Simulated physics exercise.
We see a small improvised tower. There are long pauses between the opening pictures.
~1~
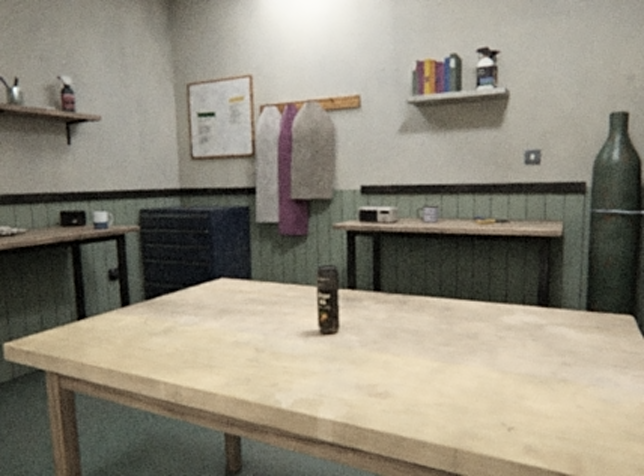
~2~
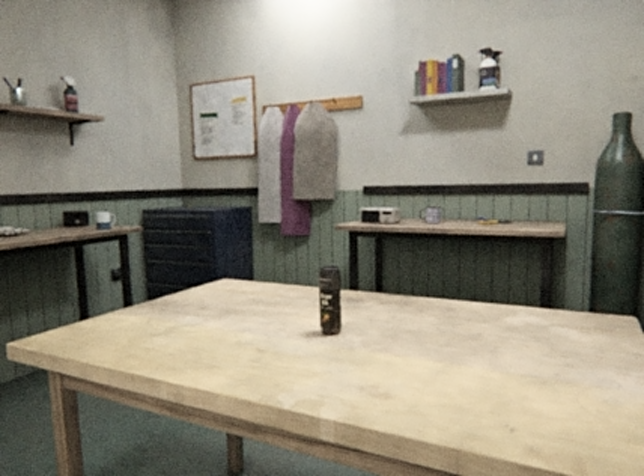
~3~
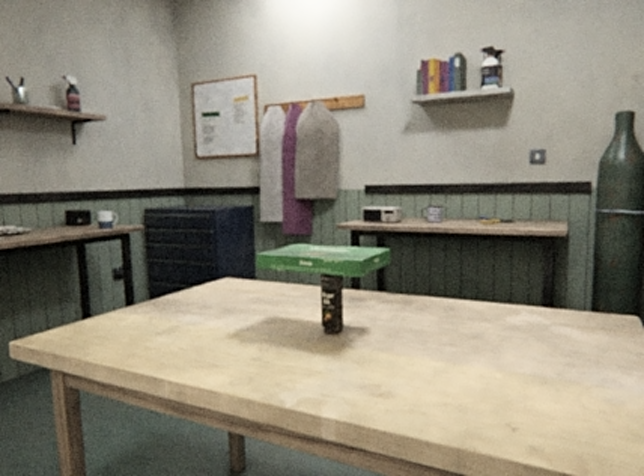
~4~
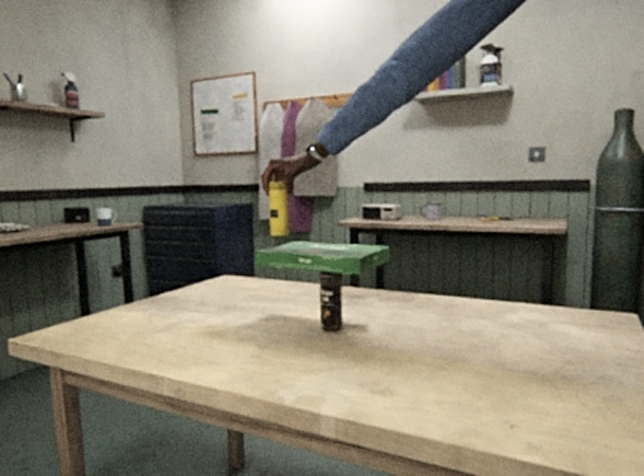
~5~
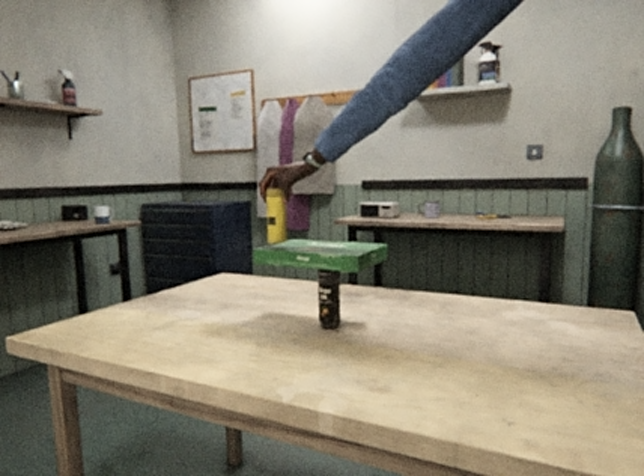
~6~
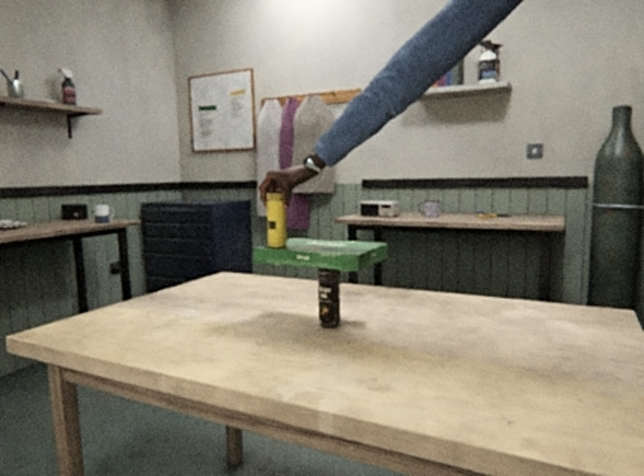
A green packet appears lying flat across the top of a small black container on a pale wooden table, and then a dark-skinned hand in a blue sleeve, reaching in from the upper right, lowers a yellow shaker onto the packet's left end and keeps hold of it. The view, nearly still with slight shifts, looks across the tabletop into a workshop-like room. Behind are grey and purple hanging cloths, a whiteboard, dark drawers, shelves and a green cylinder at right.
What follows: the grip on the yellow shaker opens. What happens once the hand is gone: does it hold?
In the end the stack gives way.
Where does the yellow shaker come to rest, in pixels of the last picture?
Around (248, 316).
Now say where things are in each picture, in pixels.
The last thing is not in view yet, in the first picture.
The last thing is not in view yet, in the second picture.
The last thing is not in view yet; green packet (324, 259), in the third picture.
On its way; yellow shaker (279, 208); green packet (323, 256), in the fourth picture.
On its way; yellow shaker (277, 215); green packet (322, 254), in the fifth picture.
In place under the hand; yellow shaker (277, 220); green packet (322, 253), in the sixth picture.
Then, 0.50 s after the last picture, green packet and yellow shaker now fallen.
Then, 0.70 s after the last picture, things are still on the move.
At rest, fallen, green packet and yellow shaker; black can in place. Seen from the same camera at the end, yellow shaker near (248, 316). The stack loses its balance.
